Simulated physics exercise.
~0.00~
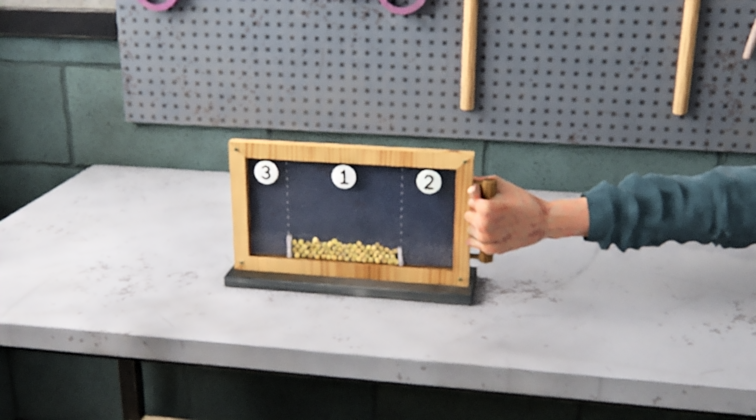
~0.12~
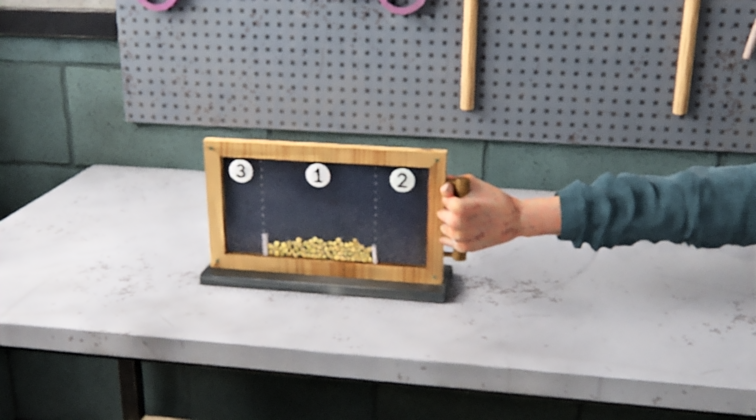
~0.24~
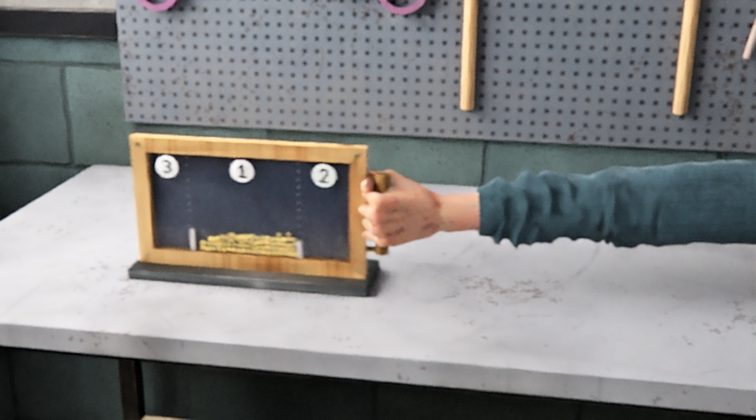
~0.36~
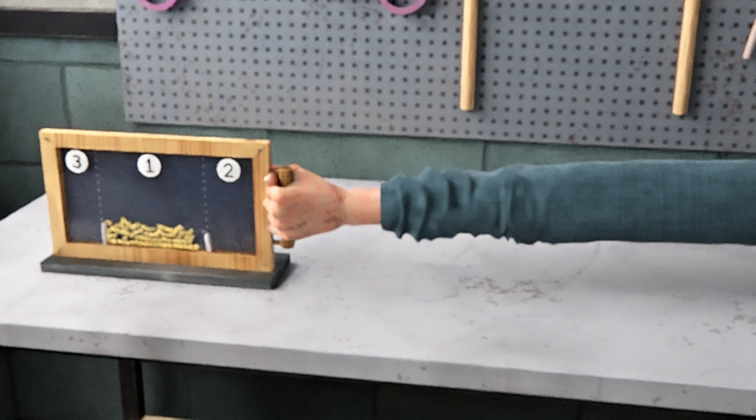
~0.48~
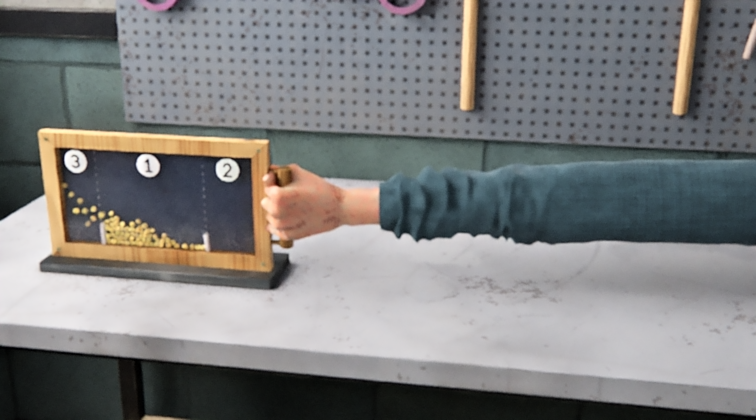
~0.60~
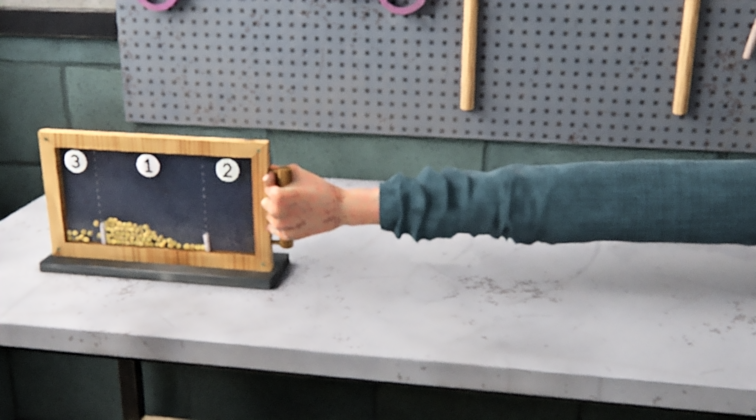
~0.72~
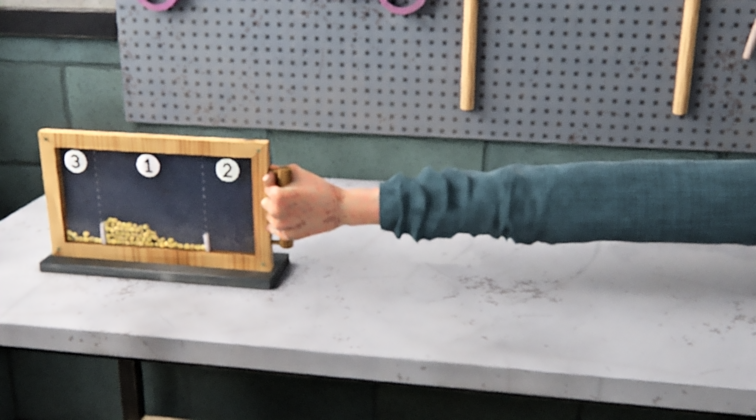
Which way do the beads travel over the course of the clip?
The beads move to the left, carried along with the case, and some of them spill further left once the case stops.
